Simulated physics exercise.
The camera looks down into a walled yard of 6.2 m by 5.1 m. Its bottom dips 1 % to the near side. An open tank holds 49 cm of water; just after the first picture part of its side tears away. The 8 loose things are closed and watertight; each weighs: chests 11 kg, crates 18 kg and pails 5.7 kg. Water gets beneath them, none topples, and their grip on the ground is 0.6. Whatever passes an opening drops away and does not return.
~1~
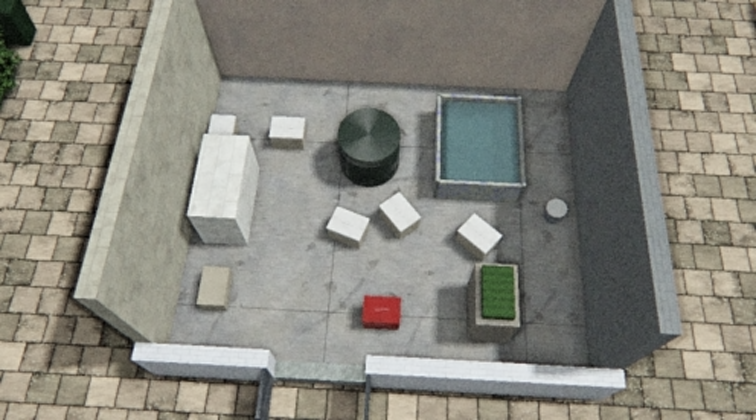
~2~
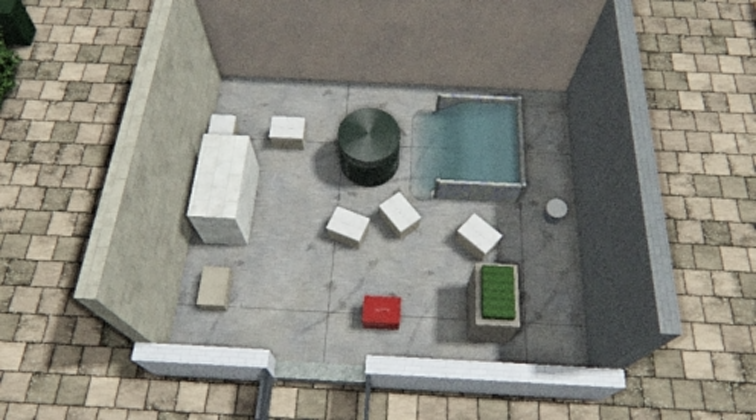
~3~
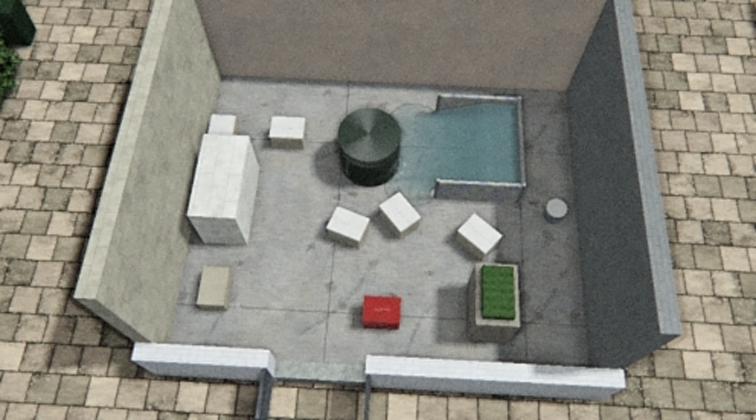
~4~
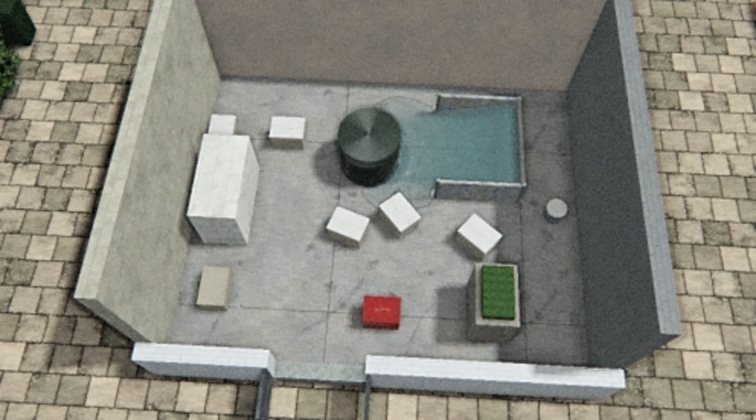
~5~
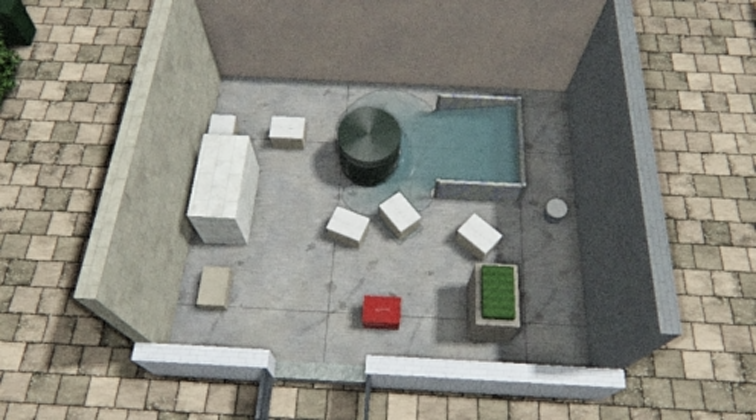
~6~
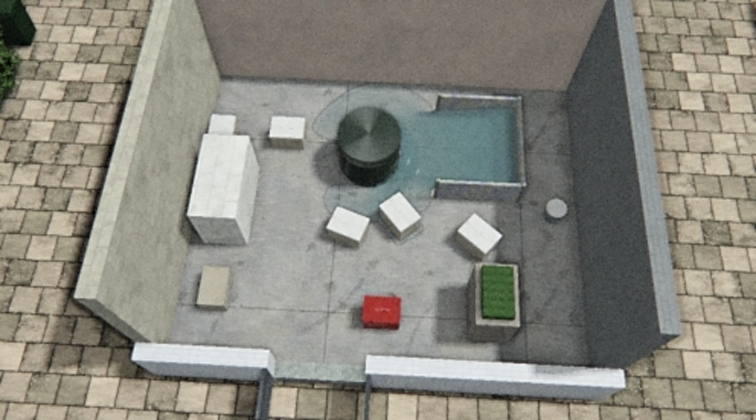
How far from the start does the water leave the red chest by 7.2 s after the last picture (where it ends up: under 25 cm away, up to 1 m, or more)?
Red chest moves a short way.
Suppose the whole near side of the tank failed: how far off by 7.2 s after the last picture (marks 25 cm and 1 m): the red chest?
Then the red chest gets carried off.
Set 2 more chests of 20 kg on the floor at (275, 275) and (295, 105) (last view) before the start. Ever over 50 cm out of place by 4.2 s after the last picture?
In that order: Short of it, past it.
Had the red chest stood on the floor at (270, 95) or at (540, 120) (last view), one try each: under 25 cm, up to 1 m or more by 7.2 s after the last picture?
In that order: It is nudged along; it barely shifts.
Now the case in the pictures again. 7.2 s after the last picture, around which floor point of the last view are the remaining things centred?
At about (376, 271).
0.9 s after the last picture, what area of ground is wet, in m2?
Roughly 12 m2.
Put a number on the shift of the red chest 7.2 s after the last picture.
Roughly 60 cm.
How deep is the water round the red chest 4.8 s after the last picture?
Roughly 2 cm.
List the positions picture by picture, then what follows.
The red chest at (382, 309) rests on the ground; water covers 2.0 m2; 0 of 8 have shifted, in the first frame.
The red chest at (382, 309) rests on the ground; water covers 2.8 m2; 0 of 8 have shifted, in the second frame.
The red chest at (382, 309), on the bottom; 3.5 m2 under water; 0 of 8 have shifted, in the third frame.
The red chest at (382, 309), on the bottom; 4.1 m2 under water; 0 of 8 have shifted, in the fourth frame.
The red chest at (382, 309), on the bottom; 4.8 m2 under water; 0 of 8 have shifted, in the fifth frame.
The red chest at (382, 309), on the bottom; 5.7 m2 under water; 0 of 8 have shifted, in the sixth frame.
Then, 0.9 s after the last picture the red chest is near (382, 309), 0.0 m from its start, aground; 0 of 8 are out; 0 afloat.
Then, 2.8 s after the last picture the red chest is near (380, 334), 0.4 m from its start, aground; 0 of 8 are out; 2 afloat.
Then, 4.8 s after the last picture the red chest is near (380, 334), 0.4 m from its start, aground; 0 of 8 are out; 0 afloat.
Then, 7.2 s after the last picture the red chest is near (390, 347), 0.6 m from its start, aground; 0 of 8 are out; 0 afloat.
